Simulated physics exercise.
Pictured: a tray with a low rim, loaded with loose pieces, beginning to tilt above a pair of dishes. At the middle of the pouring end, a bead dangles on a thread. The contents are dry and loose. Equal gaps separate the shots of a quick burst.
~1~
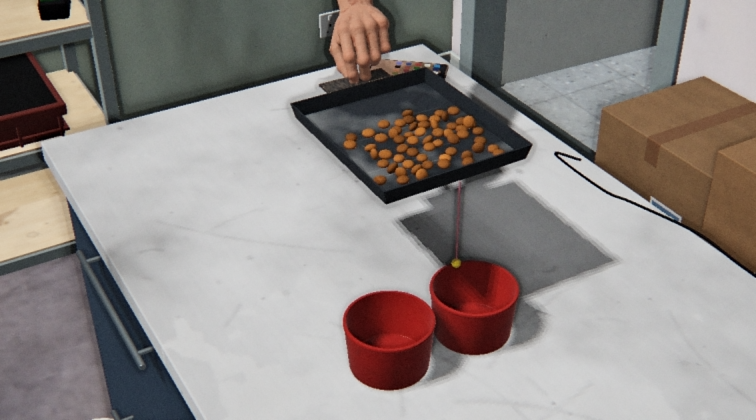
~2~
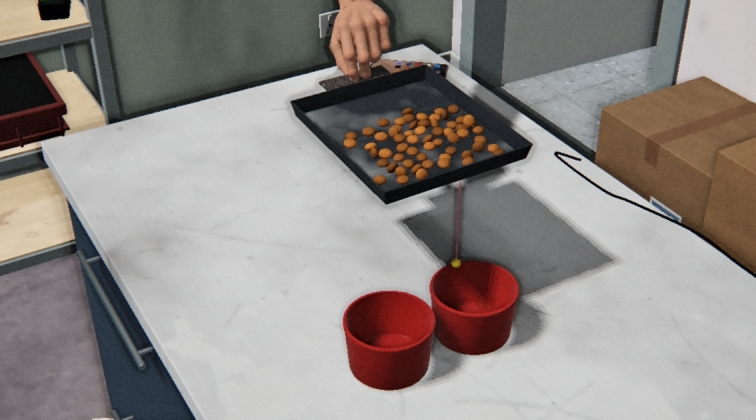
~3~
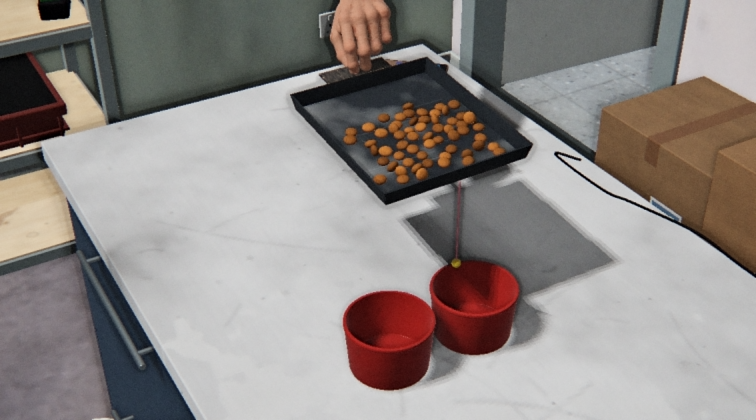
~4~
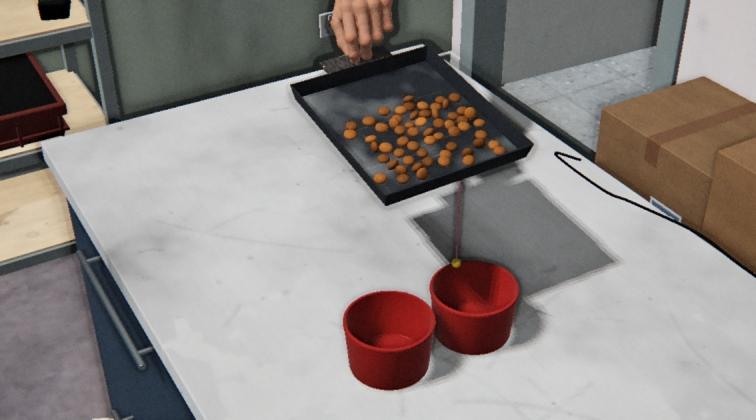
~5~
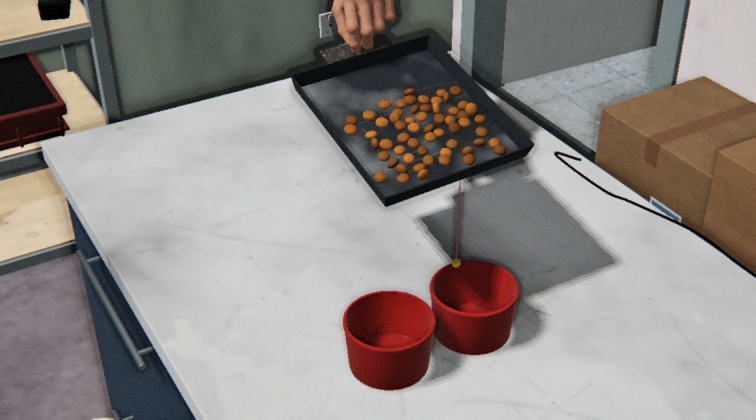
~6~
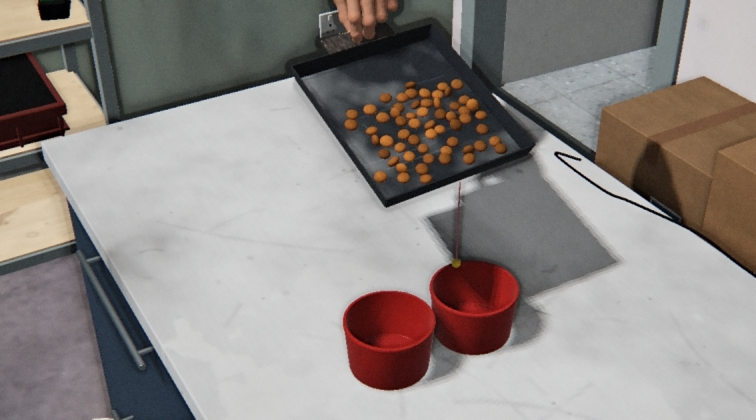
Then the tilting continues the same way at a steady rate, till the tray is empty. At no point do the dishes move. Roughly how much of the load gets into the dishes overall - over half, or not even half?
Watching it, the dishes hang on to most of it.
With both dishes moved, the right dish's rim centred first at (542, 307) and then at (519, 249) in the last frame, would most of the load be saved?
Result - try one, below the halfway mark; try two, below the halfway mark.
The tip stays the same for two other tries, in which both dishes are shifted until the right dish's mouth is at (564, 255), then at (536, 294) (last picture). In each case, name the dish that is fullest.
So: The one further left first, and the one further left second.
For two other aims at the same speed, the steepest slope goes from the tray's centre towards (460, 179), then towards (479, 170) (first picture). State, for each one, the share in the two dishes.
Roughly 50 percent first and 40 percent second.
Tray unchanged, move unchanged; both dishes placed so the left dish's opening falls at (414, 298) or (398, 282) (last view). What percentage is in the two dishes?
50 %, then 10 %.
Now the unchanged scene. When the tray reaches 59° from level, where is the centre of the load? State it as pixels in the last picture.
I'd mark it close to (447, 163).
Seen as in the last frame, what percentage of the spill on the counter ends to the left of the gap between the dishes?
That's roughly 20 per cent of the pieces.
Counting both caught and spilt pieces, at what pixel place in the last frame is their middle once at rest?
Somewhere around (459, 340) in the final view.
Soon after the last picture, tray tipped steeply; all on the tray.
A little later, tray tipped right over; most on the tray; a stray few in the left dish; a stray few in the right dish; a stray few outside both; a small part in the air.
Later still, tray tipped past a quarter turn; about a quarter in the left dish; about a third in the right dish; about a third outside both.
At rest, tray tipped past a quarter turn; about a quarter in the left dish; about a third in the right dish; about a third outside both.
